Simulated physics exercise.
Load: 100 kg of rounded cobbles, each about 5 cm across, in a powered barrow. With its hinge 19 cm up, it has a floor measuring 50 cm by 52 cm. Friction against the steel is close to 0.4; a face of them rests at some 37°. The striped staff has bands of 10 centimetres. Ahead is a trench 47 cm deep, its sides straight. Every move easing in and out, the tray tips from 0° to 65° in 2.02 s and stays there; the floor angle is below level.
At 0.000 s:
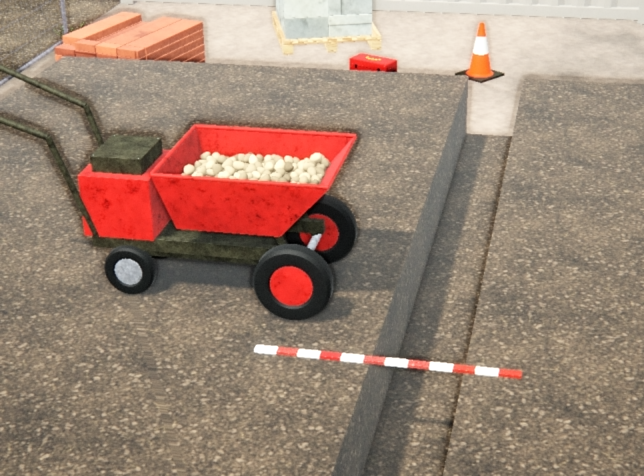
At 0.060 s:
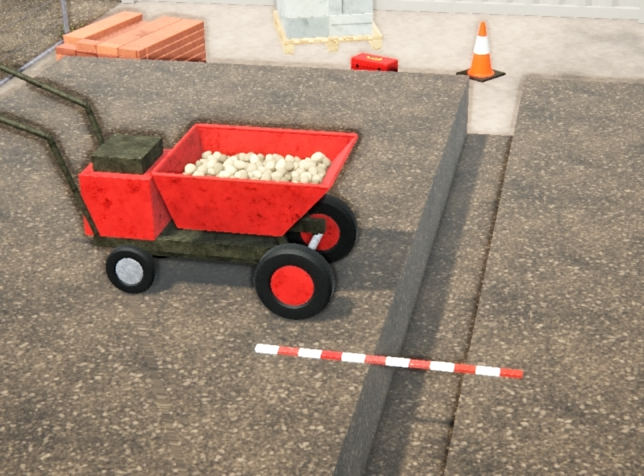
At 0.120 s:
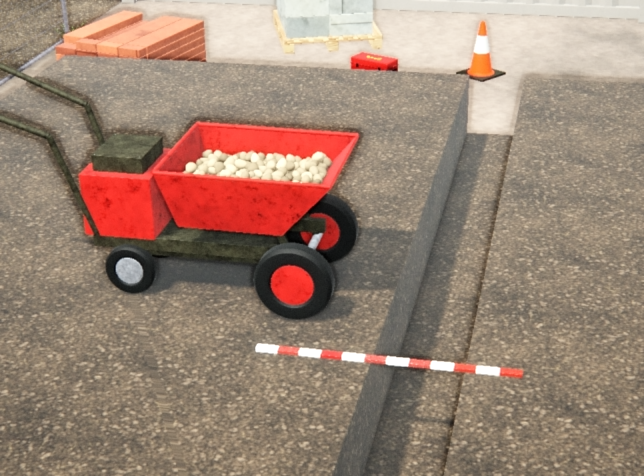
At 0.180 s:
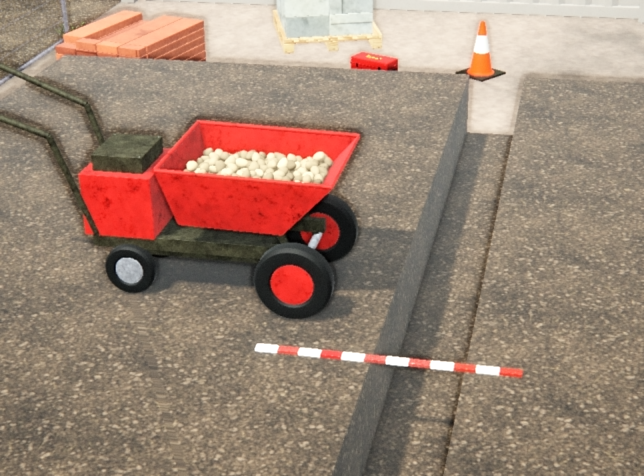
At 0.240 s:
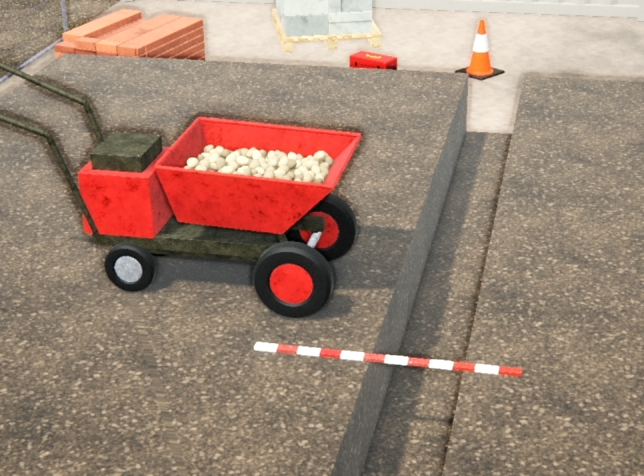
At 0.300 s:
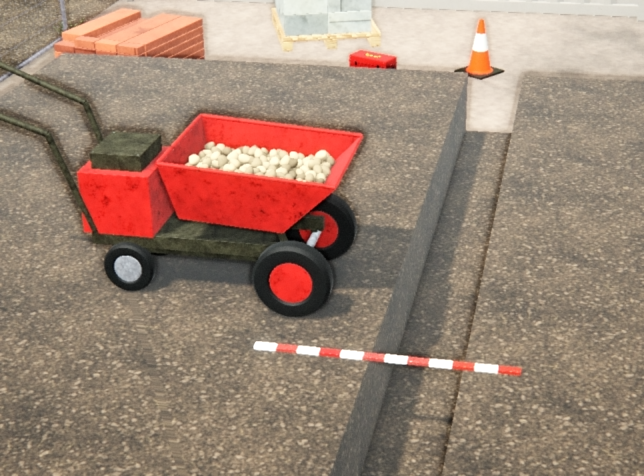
A red barrow's tray of pale stones tilts slightly, its rear edge rising beside a trench.
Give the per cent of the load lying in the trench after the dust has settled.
Close to 97 in every hundred.
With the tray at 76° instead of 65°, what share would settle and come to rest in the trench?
With that change, near 95 per cent.
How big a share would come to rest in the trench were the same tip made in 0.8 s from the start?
I'd put it at some 80 in a hundred.
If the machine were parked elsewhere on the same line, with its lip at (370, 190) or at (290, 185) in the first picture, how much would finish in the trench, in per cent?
Around 50 and then 100 percent.
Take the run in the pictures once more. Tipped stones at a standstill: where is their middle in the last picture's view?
Resting centre: About (444, 367).
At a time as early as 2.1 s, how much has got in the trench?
I'd say near 40 per cent at that time.
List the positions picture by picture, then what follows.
Lip at (328, 188), floor tilted 0°, highest stones at (272, 165), in the first picture.
Lip at (329, 187), floor tilted 0°, highest stones at (273, 165); the stones move at 0.0 m/s on average, in the second picture.
The tray is at 1°, its lip at (330, 187); the top of the load is at (269, 163); the stones move at 0.1 m/s on average, in the third picture.
The tray is at 1°, its lip at (332, 188); the top of the load is at (270, 163); the stones move at 0.1 m/s on average, in the fourth picture.
The tray is at 3°, its lip at (333, 187); the top of the load is at (247, 160); the stones move at 0.2 m/s on average, in the fifth picture.
Lip at (335, 188), floor tilted 4°, highest stones at (245, 158); the stones move at 0.2 m/s on average, in the sixth picture.
After 1.5 s the floor is at 55°; 100 % in the tray; the foremost stones are at (404, 231).
After 2.1 s the floor is at 65°; 61 % in the tray, 38 % in the trench, 1 % past the trench; the foremost stones are at (484, 293).
After 2.5 s the floor is at 65°; 32 % in the tray, 65 % in the trench, 3 % past the trench; the foremost stones are at (535, 317).
After 4.4 s the floor is at 65°; 0 % in the tray, 97 % in the trench, 3 % past the trench; the foremost stones are at (556, 328).
